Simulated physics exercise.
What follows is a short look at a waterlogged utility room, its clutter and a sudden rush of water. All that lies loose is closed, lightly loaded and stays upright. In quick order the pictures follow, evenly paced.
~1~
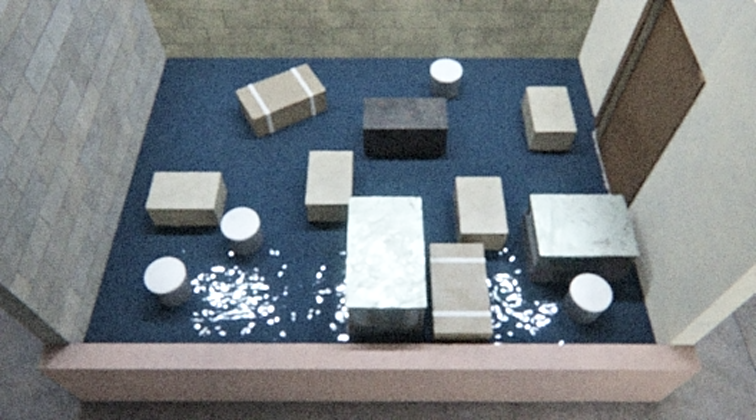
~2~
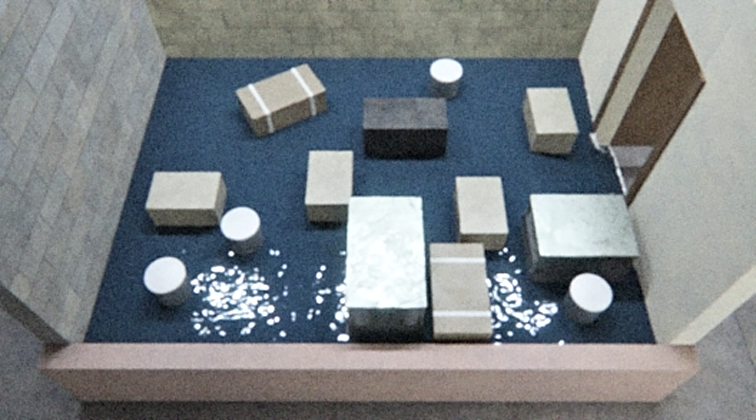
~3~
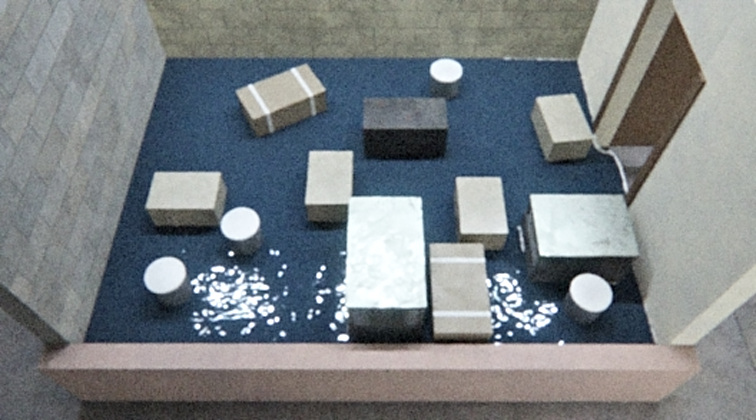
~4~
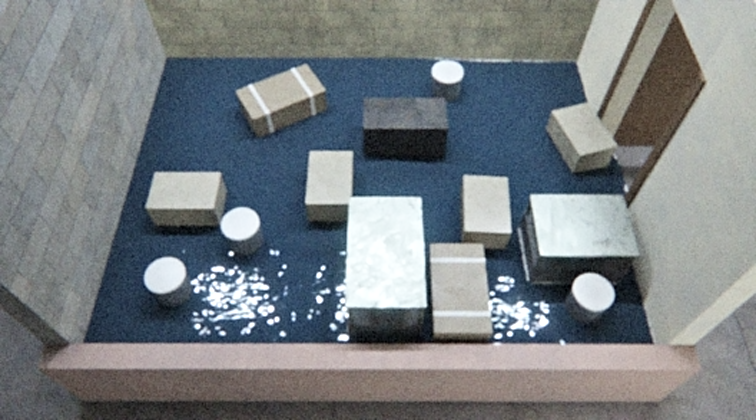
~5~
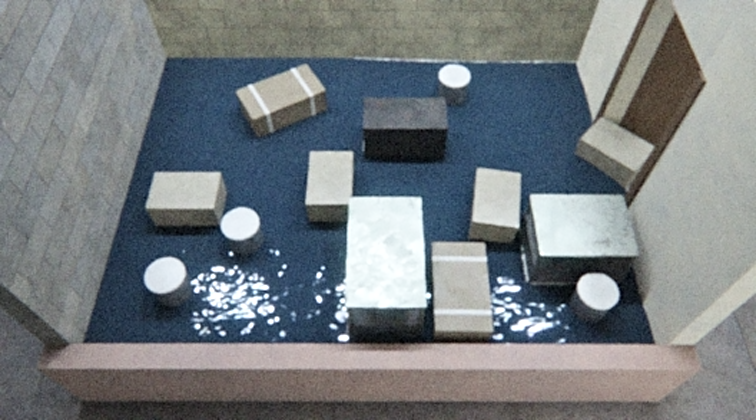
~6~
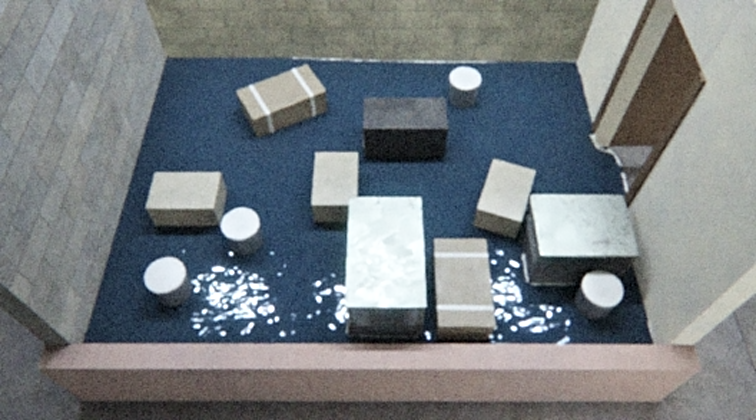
In the video, boxes and white pails sit in dark water in a walled room as an opening appears at the right; the nearest box turns and drifts out through it, while another box and the far pail shift slightly right.
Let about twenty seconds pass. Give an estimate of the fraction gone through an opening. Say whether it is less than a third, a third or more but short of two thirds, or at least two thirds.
The central band.
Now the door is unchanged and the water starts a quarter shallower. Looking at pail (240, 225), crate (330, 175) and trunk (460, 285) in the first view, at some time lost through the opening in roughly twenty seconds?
Respectively: Remained / exited / remained.
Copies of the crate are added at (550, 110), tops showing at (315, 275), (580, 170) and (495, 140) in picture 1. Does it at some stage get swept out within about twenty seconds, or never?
Result, in sequence: Never gets out; ends up outside; ends up outside.
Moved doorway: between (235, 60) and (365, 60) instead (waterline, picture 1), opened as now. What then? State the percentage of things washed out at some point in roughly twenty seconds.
60 per cent.
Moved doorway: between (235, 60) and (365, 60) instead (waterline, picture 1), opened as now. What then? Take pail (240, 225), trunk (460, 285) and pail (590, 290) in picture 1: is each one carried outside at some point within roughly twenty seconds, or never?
One after the other: Carried outside, stays, still in.
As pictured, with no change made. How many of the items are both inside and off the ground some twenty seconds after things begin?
I get 5.
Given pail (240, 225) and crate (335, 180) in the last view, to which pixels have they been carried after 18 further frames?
First one at roughly (296, 191), second at roughly (570, 179).
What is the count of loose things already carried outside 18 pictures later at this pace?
I make it 3.
A moment on, 1 of 10 are out; 9 afloat.
Next, 3 of 10 are out; 7 afloat.
Later, 5 of 10 are out; 5 afloat.
In the end, 5 of 10 are out; 5 afloat.
